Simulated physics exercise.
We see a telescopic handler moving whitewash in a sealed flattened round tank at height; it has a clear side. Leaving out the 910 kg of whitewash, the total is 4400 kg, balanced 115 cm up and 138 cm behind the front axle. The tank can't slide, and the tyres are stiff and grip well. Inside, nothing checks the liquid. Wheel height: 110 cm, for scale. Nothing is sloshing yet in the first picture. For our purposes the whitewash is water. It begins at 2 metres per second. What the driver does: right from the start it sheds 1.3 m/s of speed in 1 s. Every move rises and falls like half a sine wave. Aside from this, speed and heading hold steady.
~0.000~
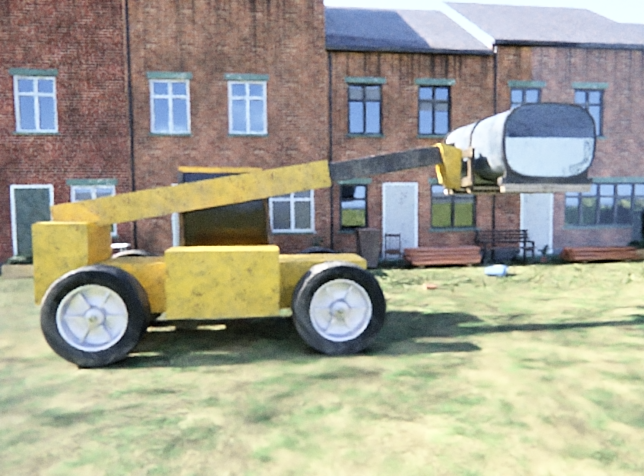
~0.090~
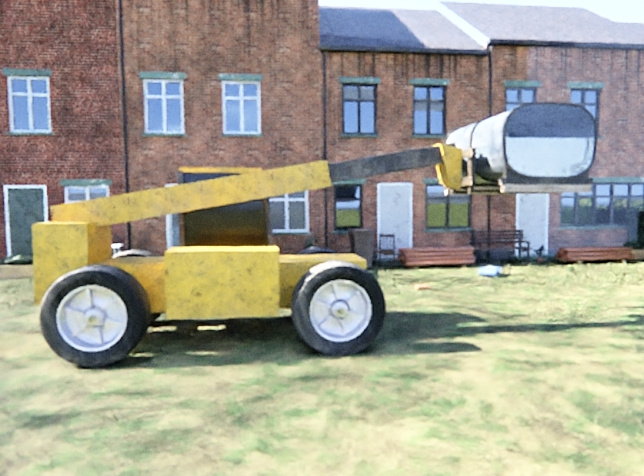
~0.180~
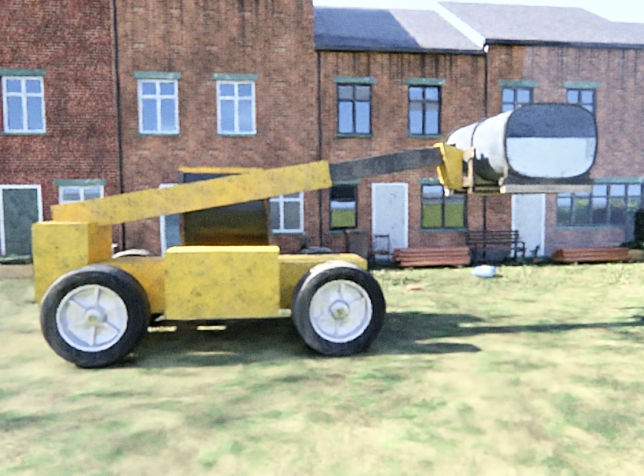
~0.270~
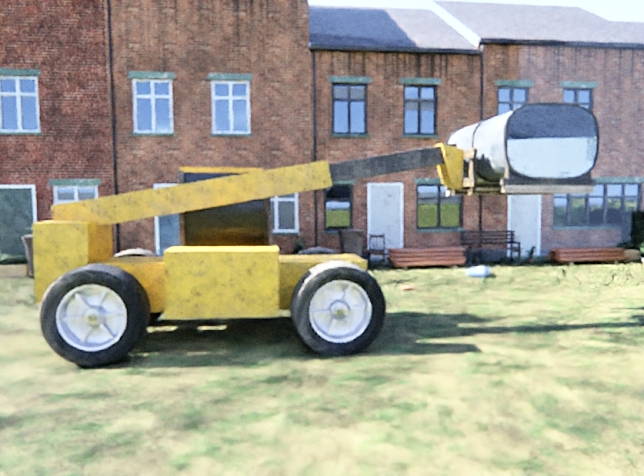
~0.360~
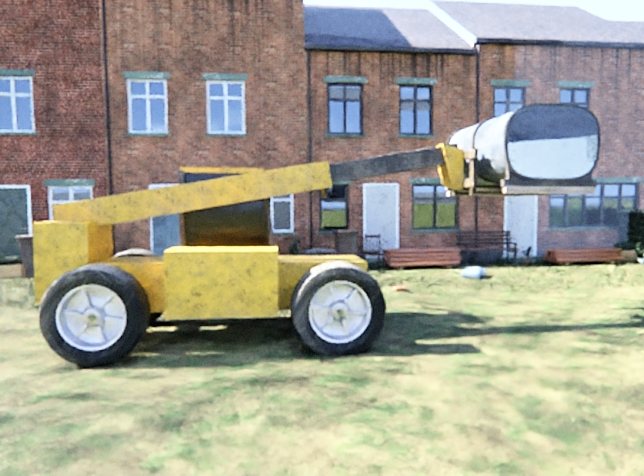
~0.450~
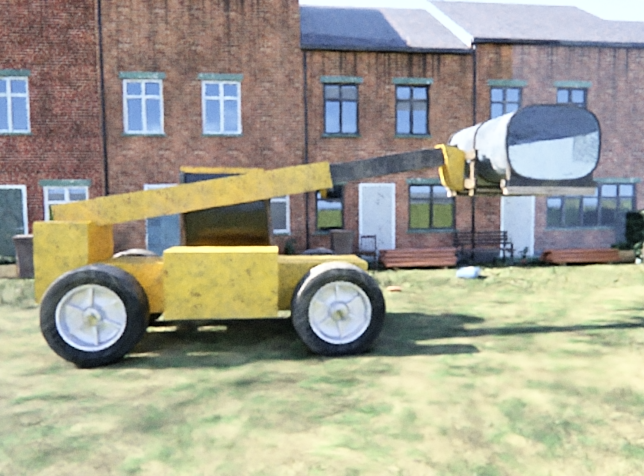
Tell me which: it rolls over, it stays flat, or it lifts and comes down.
Stays flat.
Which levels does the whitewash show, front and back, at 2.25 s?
About 74 cm in front and 34 cm behind.
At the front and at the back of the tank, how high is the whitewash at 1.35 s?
Front level 38 cm, back level 58 cm.
Then, 0.55 s in, the lean is 0°, wheels down; the liquid stands 56 cm on the front, 36 cm on the back.
Then, 1.35 s in, the lean is 0°, wheels down; the liquid stands 39 cm on the front, 59 cm on the back.
Then, 2.25 s in, the lean is 0°, wheels down; the liquid stands 74 cm on the front, 35 cm on the back.
Then, 3.98 s in, no wheel has left the ground; at worst the lighter axle bore 11 per cent of the weight.
